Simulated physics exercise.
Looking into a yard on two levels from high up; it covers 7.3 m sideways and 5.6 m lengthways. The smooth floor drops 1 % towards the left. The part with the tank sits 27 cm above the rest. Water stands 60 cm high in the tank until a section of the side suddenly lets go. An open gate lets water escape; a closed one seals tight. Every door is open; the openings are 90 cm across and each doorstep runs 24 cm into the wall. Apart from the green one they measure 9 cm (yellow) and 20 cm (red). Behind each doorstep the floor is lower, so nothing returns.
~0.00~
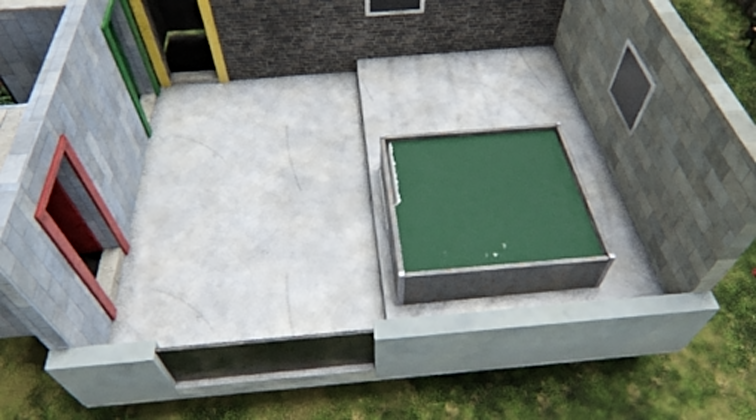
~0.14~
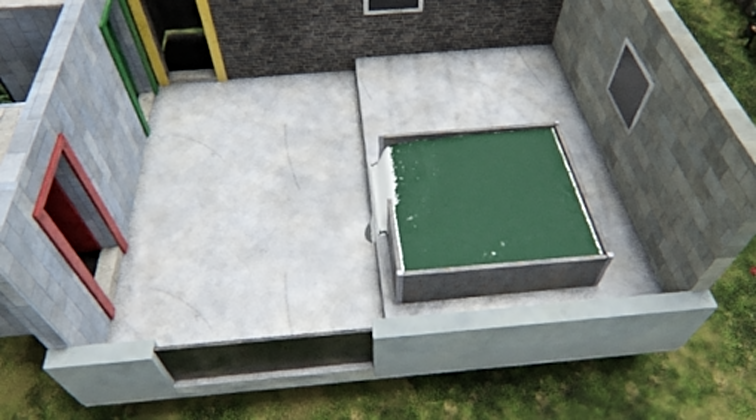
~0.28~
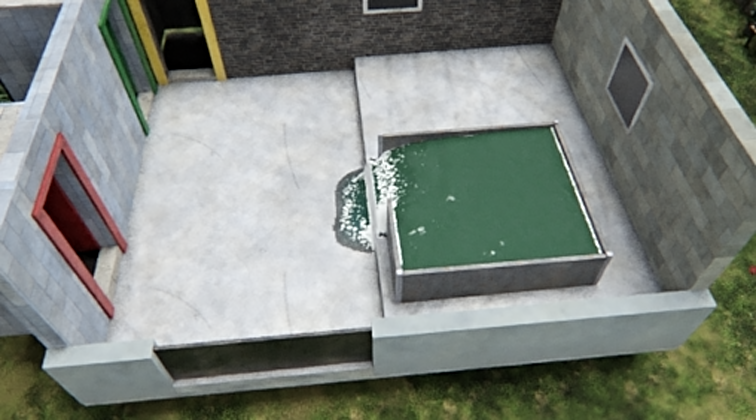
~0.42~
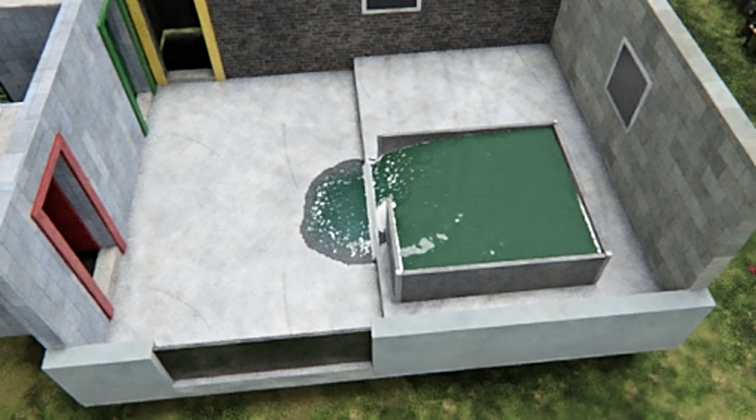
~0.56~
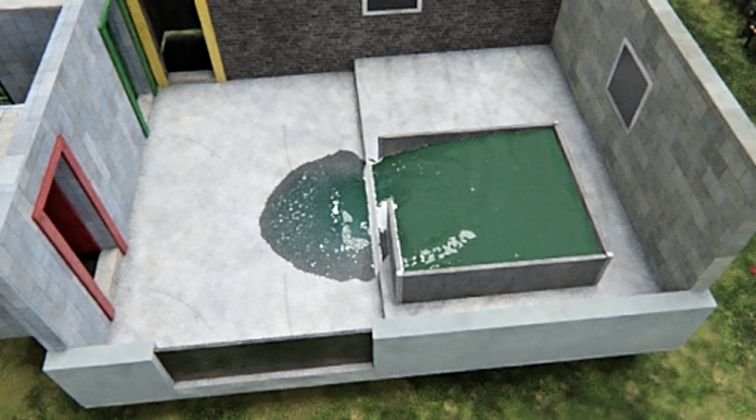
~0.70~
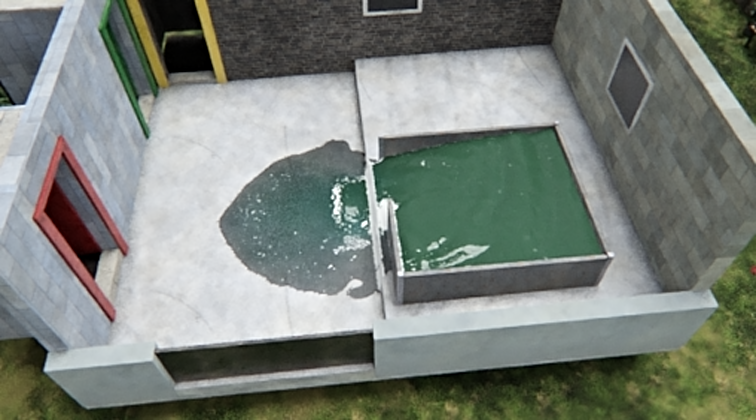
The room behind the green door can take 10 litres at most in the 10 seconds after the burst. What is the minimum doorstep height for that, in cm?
It would have to be roughly 21 cm high.
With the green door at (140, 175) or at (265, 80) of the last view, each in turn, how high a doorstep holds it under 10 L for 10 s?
About 25 and 8.5 cm.
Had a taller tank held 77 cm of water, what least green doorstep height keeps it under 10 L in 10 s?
About 28 cm.
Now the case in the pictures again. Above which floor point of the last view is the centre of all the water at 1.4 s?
At about (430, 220).
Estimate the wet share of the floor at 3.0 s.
About 50 per cent.
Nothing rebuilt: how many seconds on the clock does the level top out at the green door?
Around 3.0 s.
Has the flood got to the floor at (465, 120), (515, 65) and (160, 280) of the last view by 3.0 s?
In that order: Still dry, dry, under water.
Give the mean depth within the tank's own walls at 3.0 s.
Roughly 33 cm on average.
After 1.4 s water covers 30 % of the floor, deepest (26 cm) near (130, 229); it has not reached the green door.
After 3.0 s water covers 50 % of the floor, deepest (34 cm) near (156, 94); 22 cm at the green door, 24 litres in over its 10 cm doorstep.
After 10.0 s water covers 60 % of the floor, deepest (18 cm) near (137, 192); 17 cm at the green door, 193 litres in over its 10 cm doorstep.
At the green door as built, the water arrived by 2.0 s and peaked near 22 cm at 3.0 s.
Run again over the same 10 s with other heights there, 22 litres in over 18.5 cm, 4 litres over 24.5 cm. The limit of 10 litres is kept from about 21 cm up.
